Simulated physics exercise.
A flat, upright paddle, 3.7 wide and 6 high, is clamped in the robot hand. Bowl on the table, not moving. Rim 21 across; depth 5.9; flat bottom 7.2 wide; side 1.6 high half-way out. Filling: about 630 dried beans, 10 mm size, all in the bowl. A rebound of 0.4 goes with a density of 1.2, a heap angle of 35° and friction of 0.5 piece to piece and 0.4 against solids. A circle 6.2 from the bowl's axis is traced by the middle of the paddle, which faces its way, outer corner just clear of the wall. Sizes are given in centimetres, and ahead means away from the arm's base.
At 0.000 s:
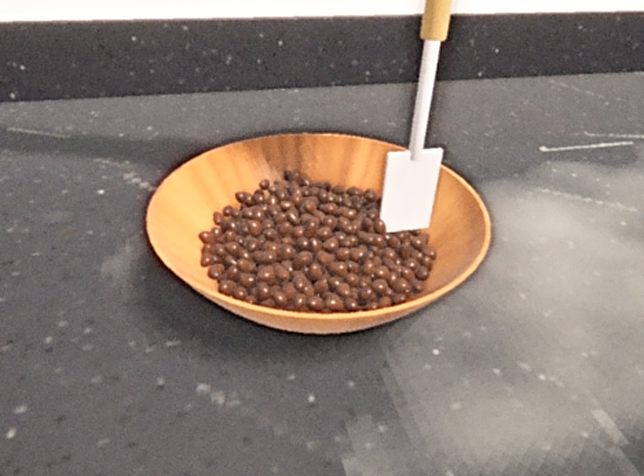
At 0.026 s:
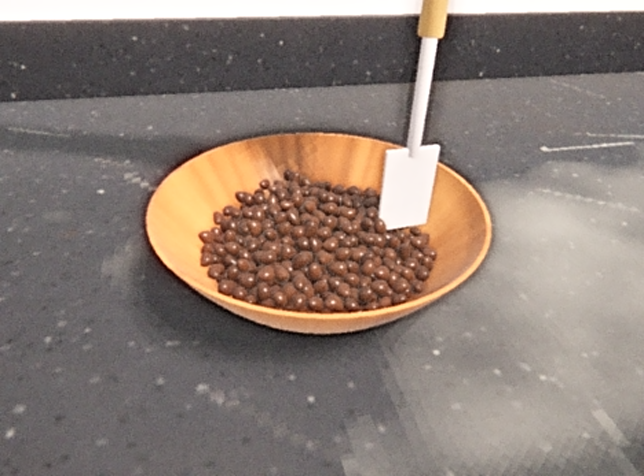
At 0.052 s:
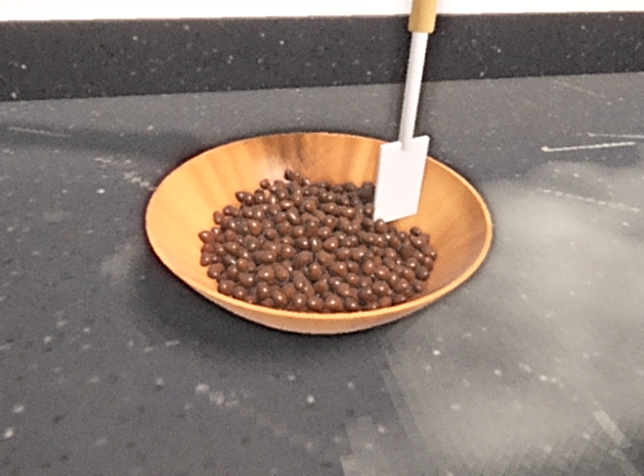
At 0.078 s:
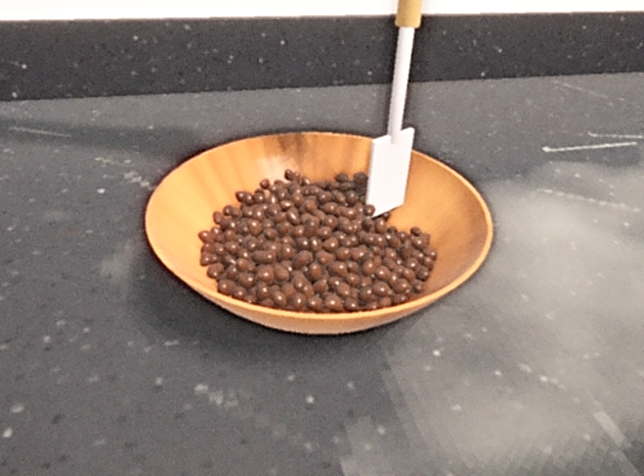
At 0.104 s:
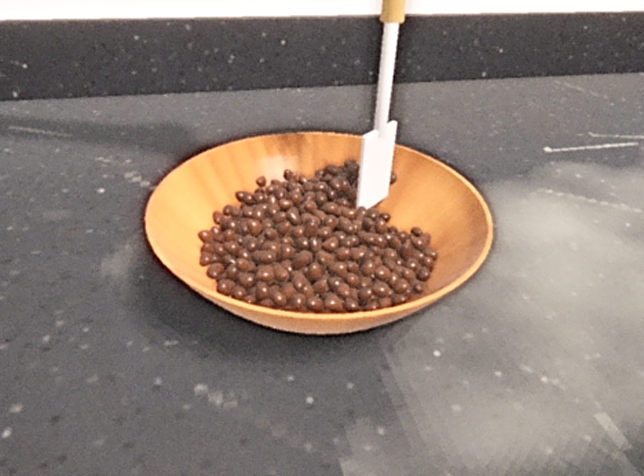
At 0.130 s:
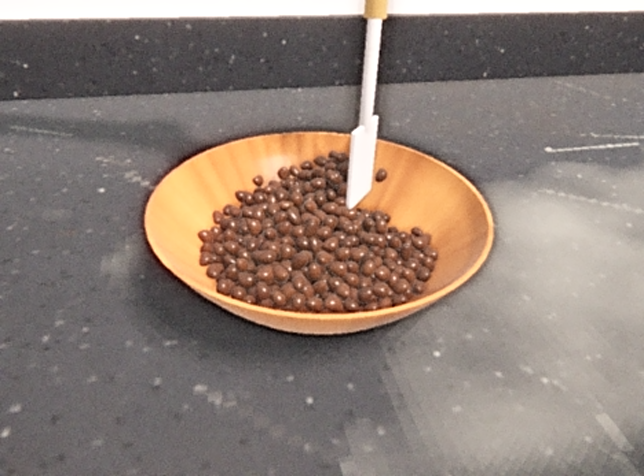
A white paddle with a tan handle swept leftward and toward the back through dark brown beans in a wooden bowl, turning nearly edge-on as some beans piled up near the far side.
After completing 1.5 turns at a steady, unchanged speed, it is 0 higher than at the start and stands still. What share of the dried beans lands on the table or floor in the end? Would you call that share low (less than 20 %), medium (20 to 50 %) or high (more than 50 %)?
I would call it low.
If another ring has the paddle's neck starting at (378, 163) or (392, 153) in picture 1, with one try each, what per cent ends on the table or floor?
I'd guess some 0 and 5 percent.
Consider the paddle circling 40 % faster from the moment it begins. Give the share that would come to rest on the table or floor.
I'd say close to 20 %.
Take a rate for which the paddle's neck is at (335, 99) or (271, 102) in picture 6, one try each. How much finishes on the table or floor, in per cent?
Close to 25 and 35 in a hundred.
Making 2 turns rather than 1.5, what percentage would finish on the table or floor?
Roughly 20 per cent would end up there.
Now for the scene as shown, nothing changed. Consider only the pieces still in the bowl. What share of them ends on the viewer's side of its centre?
About 60 per cent.
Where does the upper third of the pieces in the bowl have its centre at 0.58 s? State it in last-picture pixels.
I'd put its middle near (333, 277).
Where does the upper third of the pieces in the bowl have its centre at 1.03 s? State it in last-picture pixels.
Somewhere around (299, 191), I think.
By 0.58 s, 241° round, highest piece 8 above the table; 610 in the bowl, 15 on the table or floor, 5 in flight or on the tool.
By 1.03 s, 75° round, highest piece 8 above the table; 577 in the bowl, 51 on the table or floor, 2 in flight or on the tool.
By 1.45 s, 180° round, highest piece 7 above the table; 554 in the bowl, 75 on the table or floor, 1 in flight or on the tool.
By 2.15 s, 180° round, highest piece 7 above the table; 554 in the bowl, 76 on the table or floor.
Final count, 554 in the bowl, 76 on the table or floor. That is 12 % on the table or floor.
